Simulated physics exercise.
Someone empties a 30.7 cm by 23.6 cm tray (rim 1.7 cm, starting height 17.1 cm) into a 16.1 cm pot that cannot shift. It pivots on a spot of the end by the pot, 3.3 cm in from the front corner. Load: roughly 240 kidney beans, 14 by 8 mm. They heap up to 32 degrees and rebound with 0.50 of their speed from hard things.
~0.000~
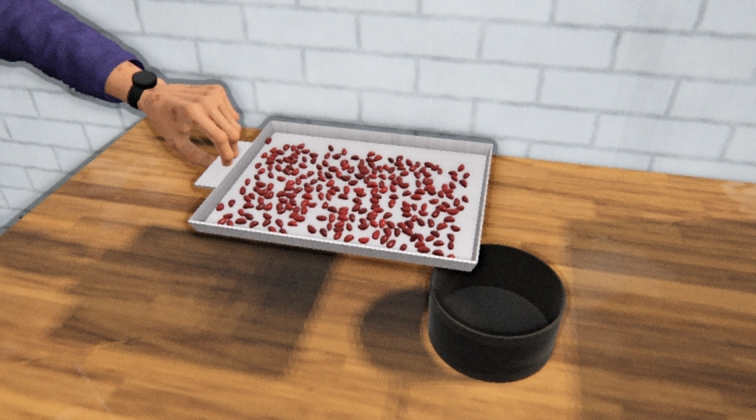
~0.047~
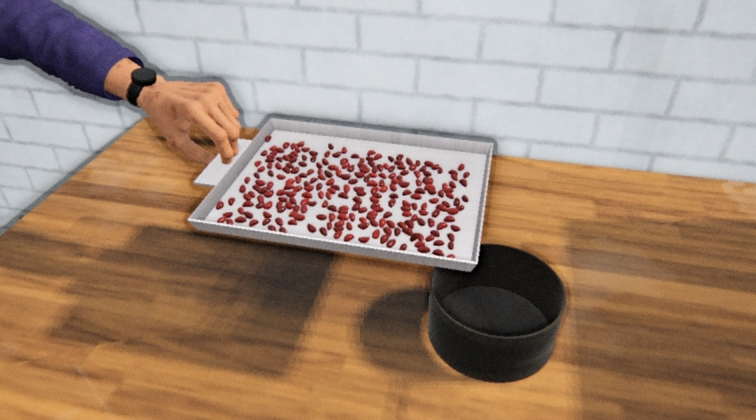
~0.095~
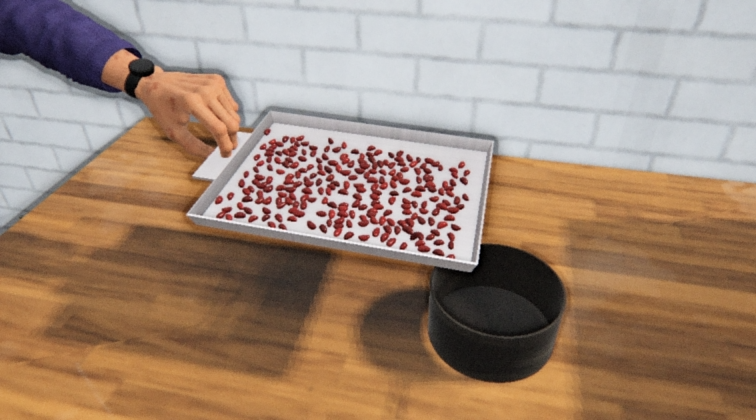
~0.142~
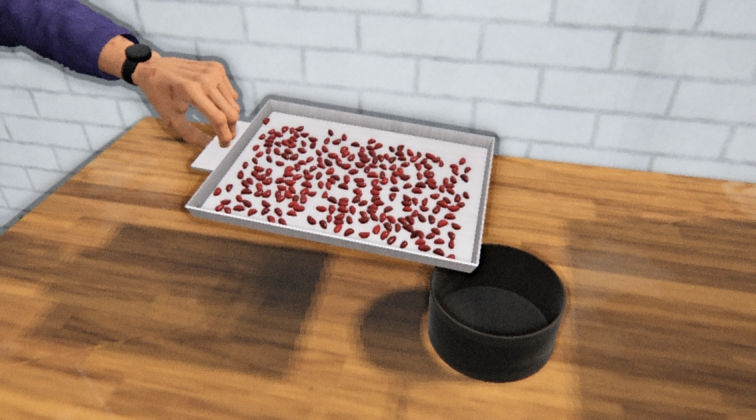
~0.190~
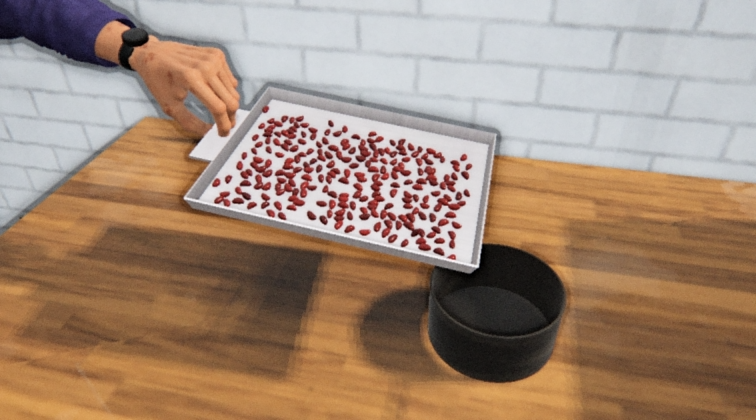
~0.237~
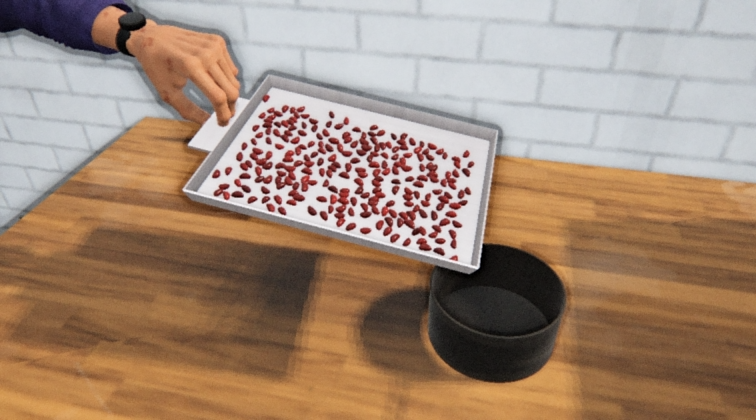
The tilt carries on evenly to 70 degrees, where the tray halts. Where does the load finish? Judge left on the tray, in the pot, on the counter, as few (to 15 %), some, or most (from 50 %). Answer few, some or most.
Left on the tray: Few; in the pot: Some; on the counter: Most.
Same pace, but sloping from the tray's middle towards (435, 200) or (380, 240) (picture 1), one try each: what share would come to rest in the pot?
Some 40 and 5 per cent.
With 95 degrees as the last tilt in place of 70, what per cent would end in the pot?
In that case some 30 per cent.
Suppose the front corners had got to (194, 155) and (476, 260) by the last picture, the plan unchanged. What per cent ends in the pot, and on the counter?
Pot 50, counter 30.
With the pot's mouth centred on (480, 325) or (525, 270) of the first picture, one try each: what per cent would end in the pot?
About 90 and 5 per cent.
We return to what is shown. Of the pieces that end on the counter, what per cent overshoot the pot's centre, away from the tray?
About 70 per cent.
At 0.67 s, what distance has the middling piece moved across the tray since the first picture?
Some 6 cm.
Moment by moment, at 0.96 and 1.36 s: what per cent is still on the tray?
About 85, 25.
After 0.67 s, tilt 39 degrees; the tray holds 100 %, the pot 0 %.
After 0.96 s, tilt 58 degrees; the tray holds 85 %, the pot 0 %.
Then, at 1.36 s, tilt 70 degrees; the tray holds 25 %, the pot 25 %.
In the end, at 3.0 s, tray 5 %, pot 30 %, counter 60 %.
